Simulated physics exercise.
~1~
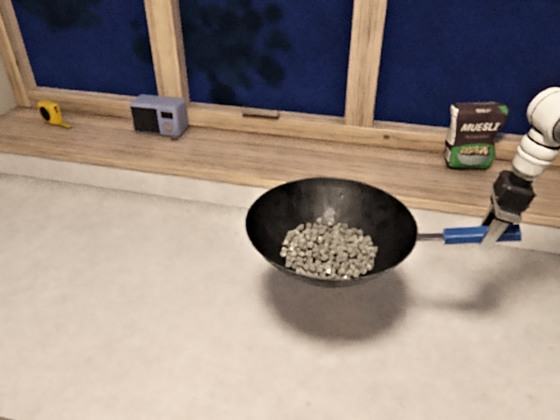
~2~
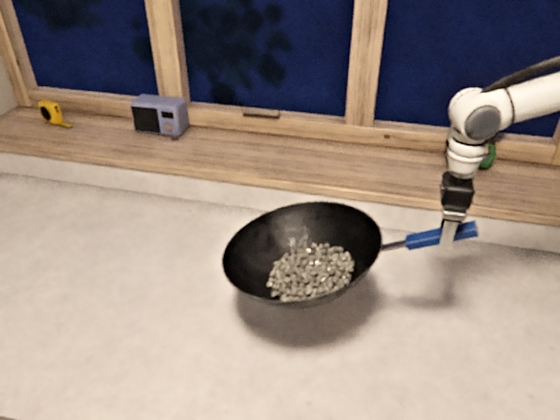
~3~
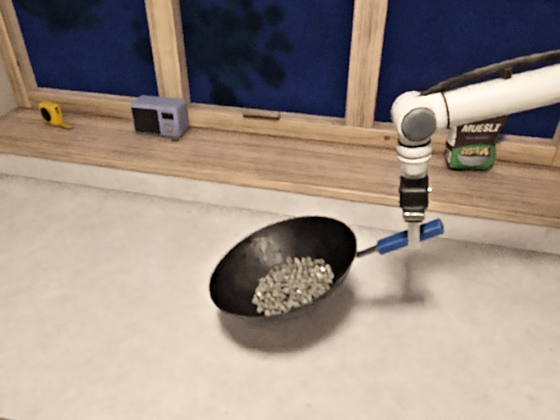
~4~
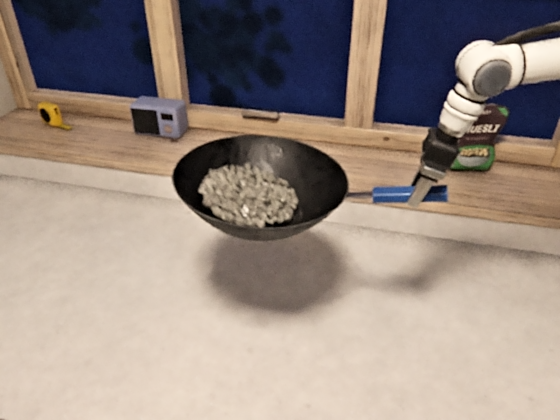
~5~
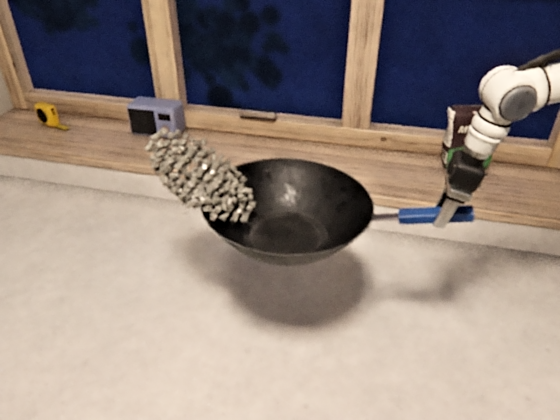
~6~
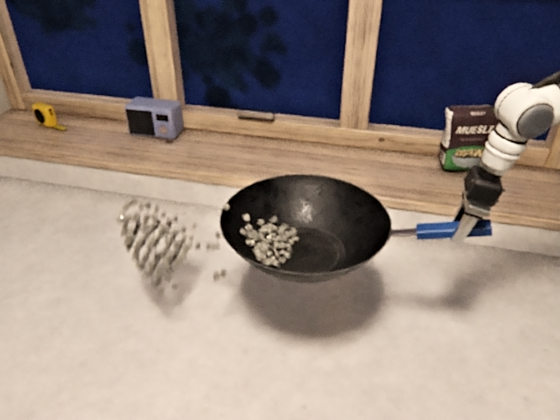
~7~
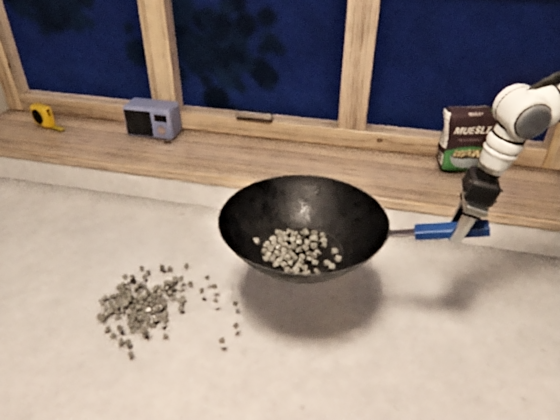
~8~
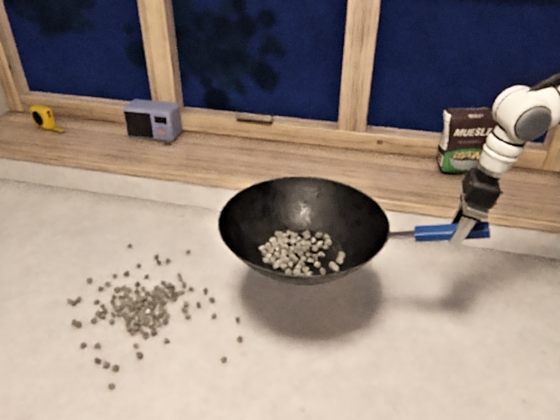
A black wok full of small grey pebbles, held by a robot arm, swung down to the left, then rose and jerked back right, flinging most of the pebbles over its left rim to scatter across the pale counter, while some stayed inside.
